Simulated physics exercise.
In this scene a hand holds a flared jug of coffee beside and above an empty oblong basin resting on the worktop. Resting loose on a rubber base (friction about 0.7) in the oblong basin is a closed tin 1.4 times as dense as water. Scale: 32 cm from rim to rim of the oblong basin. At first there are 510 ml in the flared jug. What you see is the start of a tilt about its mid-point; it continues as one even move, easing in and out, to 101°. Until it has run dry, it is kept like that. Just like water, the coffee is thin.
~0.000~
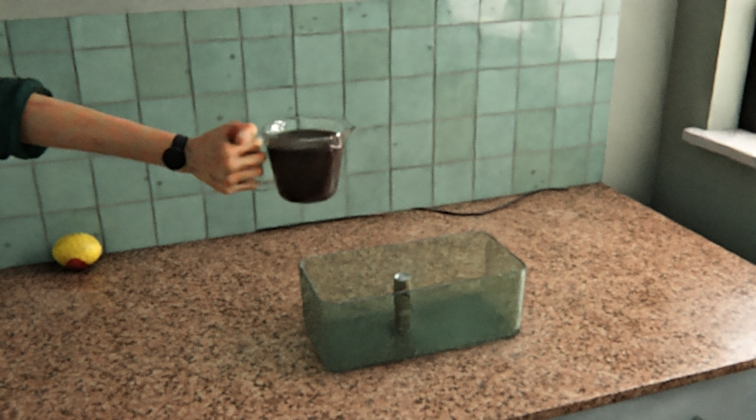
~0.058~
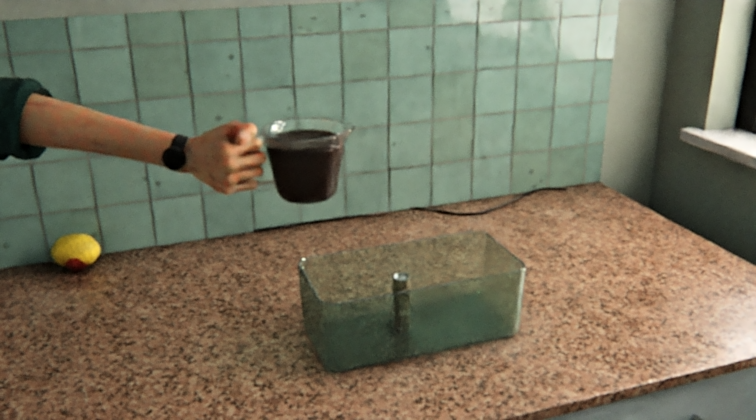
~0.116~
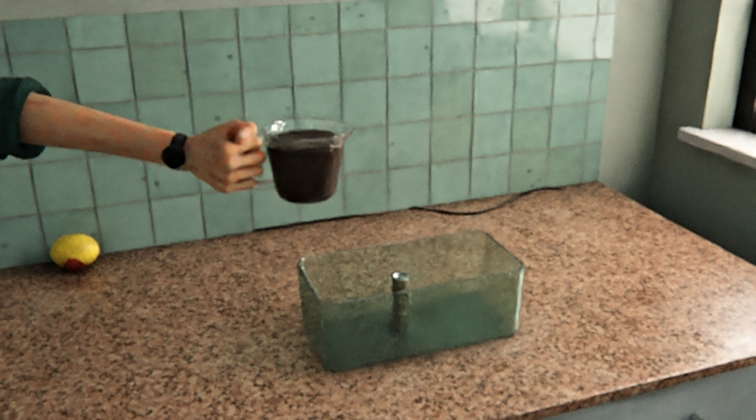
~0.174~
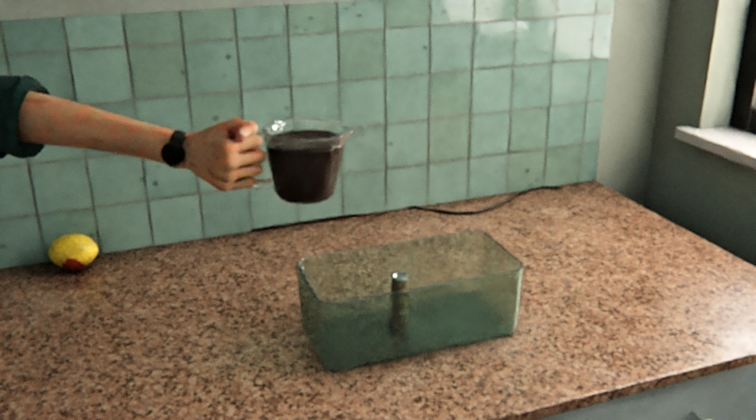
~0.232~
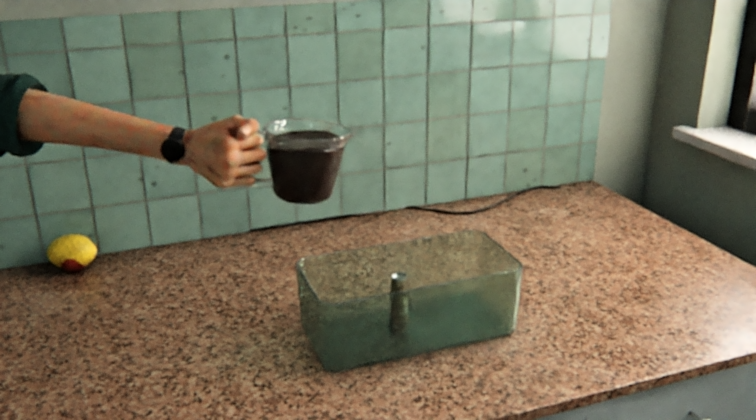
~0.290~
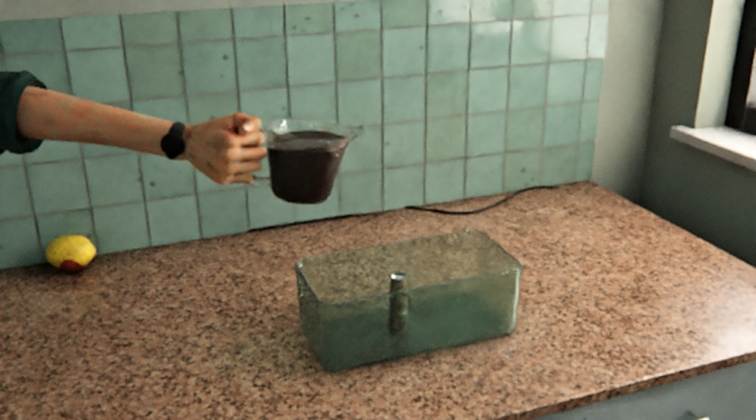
A hand with a black watch, its arm in a dark green sleeve, reaches in from the left over a speckled pinkish-brown worktop, seen from slightly above against green wall tiles. It holds a clear jug of dark coffee above an oblong, greenish see-through basin, with a yellow fruit at left and a windowsill at right. The hand slowly tilts the jug slightly rightward while the view shifts very slightly.
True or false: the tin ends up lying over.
False.
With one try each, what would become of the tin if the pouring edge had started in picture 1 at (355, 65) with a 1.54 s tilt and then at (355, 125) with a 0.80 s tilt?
In the first try it remains standing; in the second it comes down.
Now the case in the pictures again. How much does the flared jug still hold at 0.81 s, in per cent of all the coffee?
Close to 72 in a hundred.
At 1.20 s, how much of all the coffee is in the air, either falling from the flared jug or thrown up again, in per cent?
It comes to some 18 percent of the total.
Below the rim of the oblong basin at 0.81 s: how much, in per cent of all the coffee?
I'd put it near 8 percent.
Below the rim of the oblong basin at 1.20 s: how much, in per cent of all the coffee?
My estimate is about 66 percent.
Then, 0.81 s in, the tilt is 55° and 72 per cent is still to pour; the tin stands where it began.
Then, 1.20 s in, the tilt is 89° and 16 per cent is still to pour; the tin stands where it began.
Then, 1.60 s in, the tilt is 101° and 0 per cent is still to pour; the tin stands where it began.
Then, 2.04 s in, the tilt is 101° and 0 per cent is still to pour; the tin stands 1 cm from where it began.
Finally, the tin stands 1 cm from where it began.
